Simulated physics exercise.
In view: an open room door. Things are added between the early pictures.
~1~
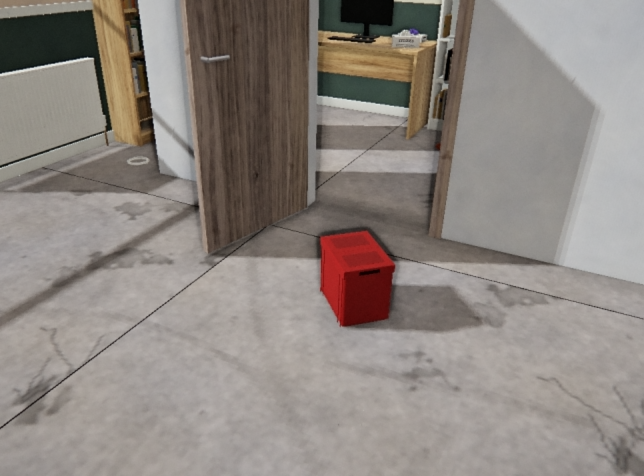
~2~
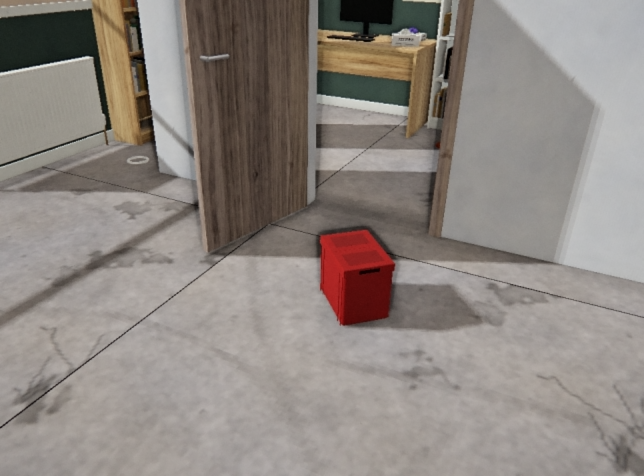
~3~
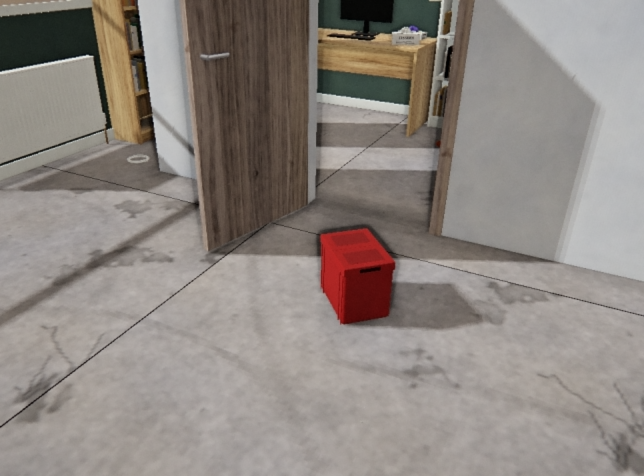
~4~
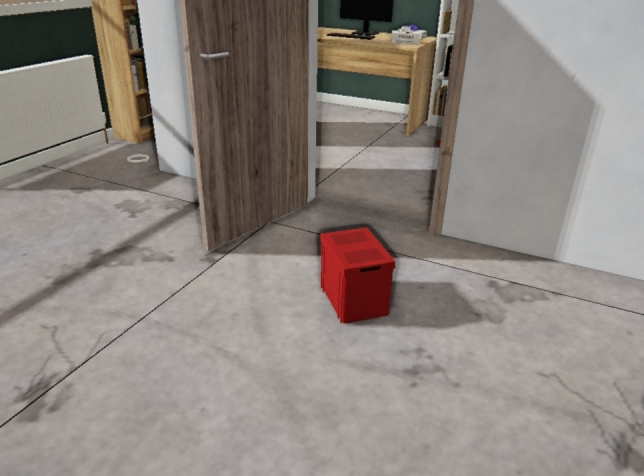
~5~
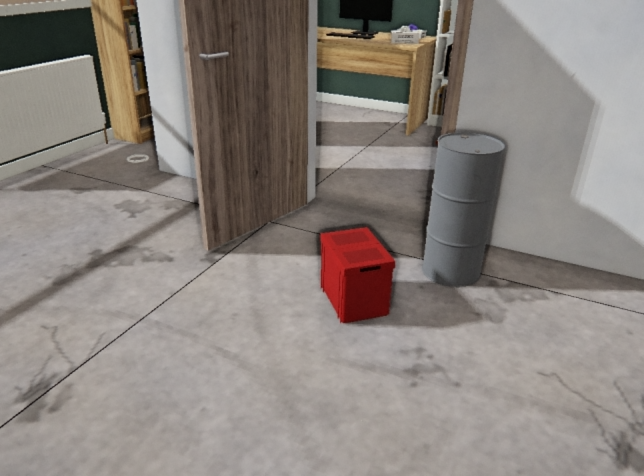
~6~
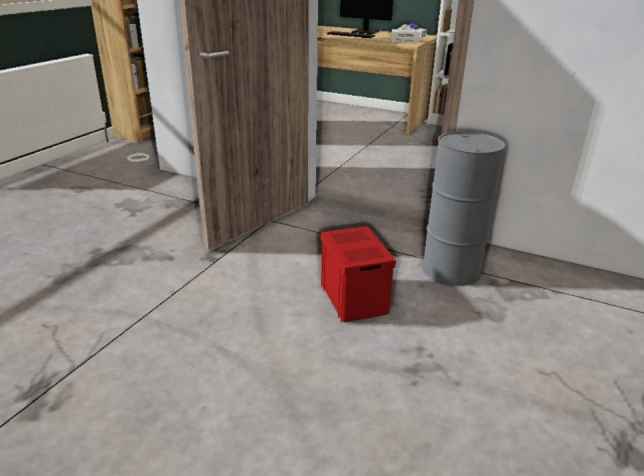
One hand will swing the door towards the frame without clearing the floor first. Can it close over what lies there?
Outcome: The door closes.
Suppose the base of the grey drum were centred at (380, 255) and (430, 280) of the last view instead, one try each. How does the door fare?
First try: It is blocked; second try: It shuts.
Then, 0.90 s past the last view, door at 87°.
Then, 1.60 s past the last view, door at 60°.
Then, 2.10 s past the last view, door at 38°.
Then, 2.70 s past the last view, door at 12°.
Finally, door at 0°; both still in place. Final places as the last picture's camera would see them, grey drum near (461, 210).
